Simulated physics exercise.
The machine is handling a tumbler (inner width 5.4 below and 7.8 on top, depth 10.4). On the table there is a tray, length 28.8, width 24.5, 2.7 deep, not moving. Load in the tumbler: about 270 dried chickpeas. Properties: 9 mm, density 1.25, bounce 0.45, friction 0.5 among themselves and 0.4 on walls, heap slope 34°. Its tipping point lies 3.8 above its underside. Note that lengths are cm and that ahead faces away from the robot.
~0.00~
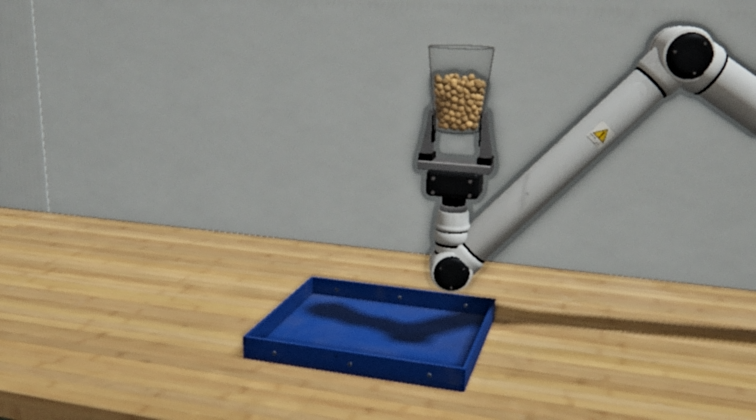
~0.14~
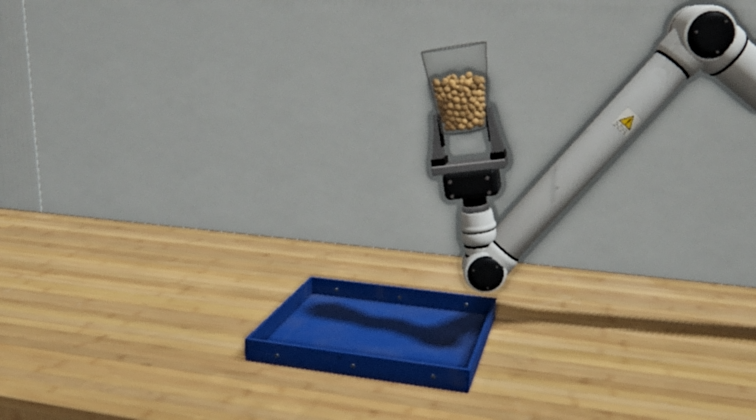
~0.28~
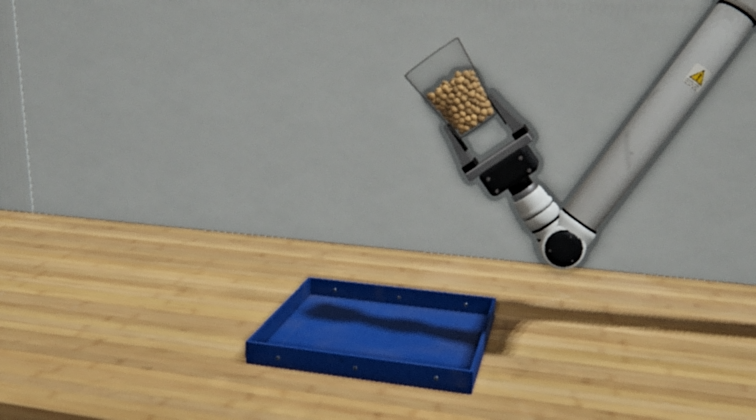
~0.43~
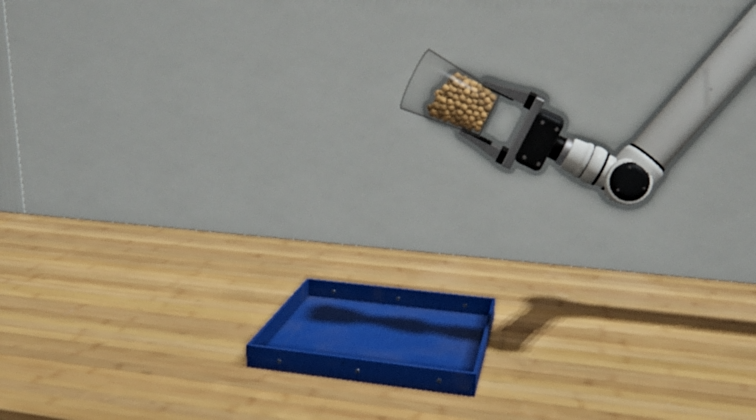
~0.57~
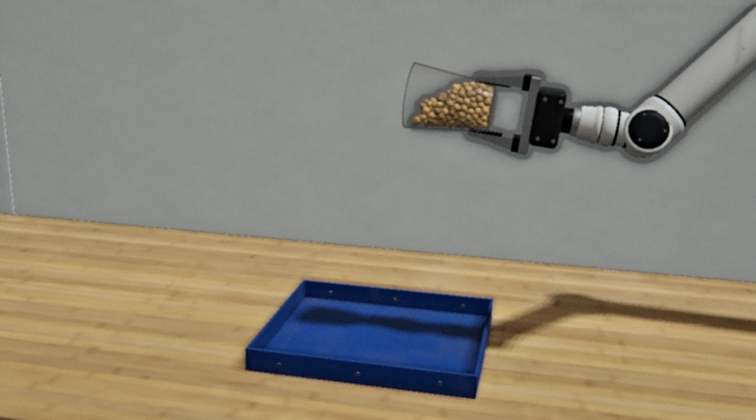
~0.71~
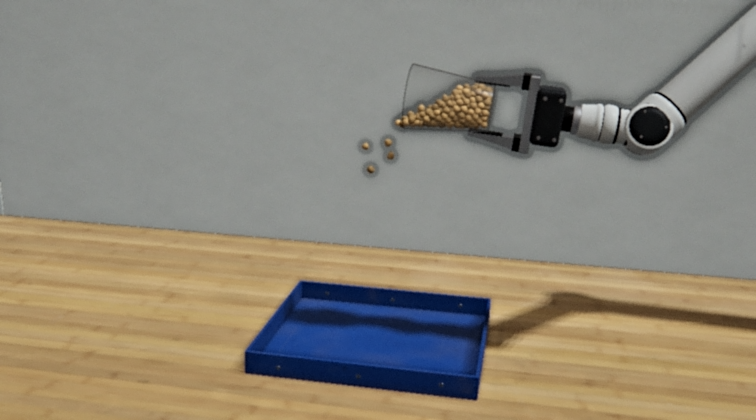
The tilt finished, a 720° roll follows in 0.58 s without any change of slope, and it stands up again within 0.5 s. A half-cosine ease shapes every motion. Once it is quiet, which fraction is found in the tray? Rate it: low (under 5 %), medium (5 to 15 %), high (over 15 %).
Rating: High.
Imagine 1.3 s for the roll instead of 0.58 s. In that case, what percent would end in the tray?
It would then come to about 60 per cent.
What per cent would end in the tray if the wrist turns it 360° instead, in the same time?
I'd put it at about 30 %.
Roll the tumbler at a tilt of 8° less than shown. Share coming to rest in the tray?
About 15 %.
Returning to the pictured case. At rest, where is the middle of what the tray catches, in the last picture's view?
I'd mark it about (317, 343) in the last picture.
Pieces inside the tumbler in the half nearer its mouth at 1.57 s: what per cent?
About 35 percent is in the half nearer the mouth.
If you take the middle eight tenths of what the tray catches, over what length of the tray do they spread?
Around 16 cm.
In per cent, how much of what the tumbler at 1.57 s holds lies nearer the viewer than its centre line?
55 in a hundred, more or less.
After 1.14 s, tipped 85°, highest piece 37 above the table; 199 in the tumbler, 29 in the tray, 1 on the table or floor, 38 in flight or on a rim.
After 1.57 s, tipped 33°, highest piece 38 above the table; 167 in the tumbler, 90 in the tray, 5 on the table or floor, 5 in flight or on a rim.
After 1.99 s, upright, highest piece 37 above the table; 166 in the tumbler, 93 in the tray, 8 on the table or floor.
After 2.69 s, upright, highest piece 37 above the table; 166 in the tumbler, 93 in the tray, 8 on the table or floor.
In the end, 166 in the tumbler, 93 in the tray, 8 on the table or floor. That is 35 % in the tray.
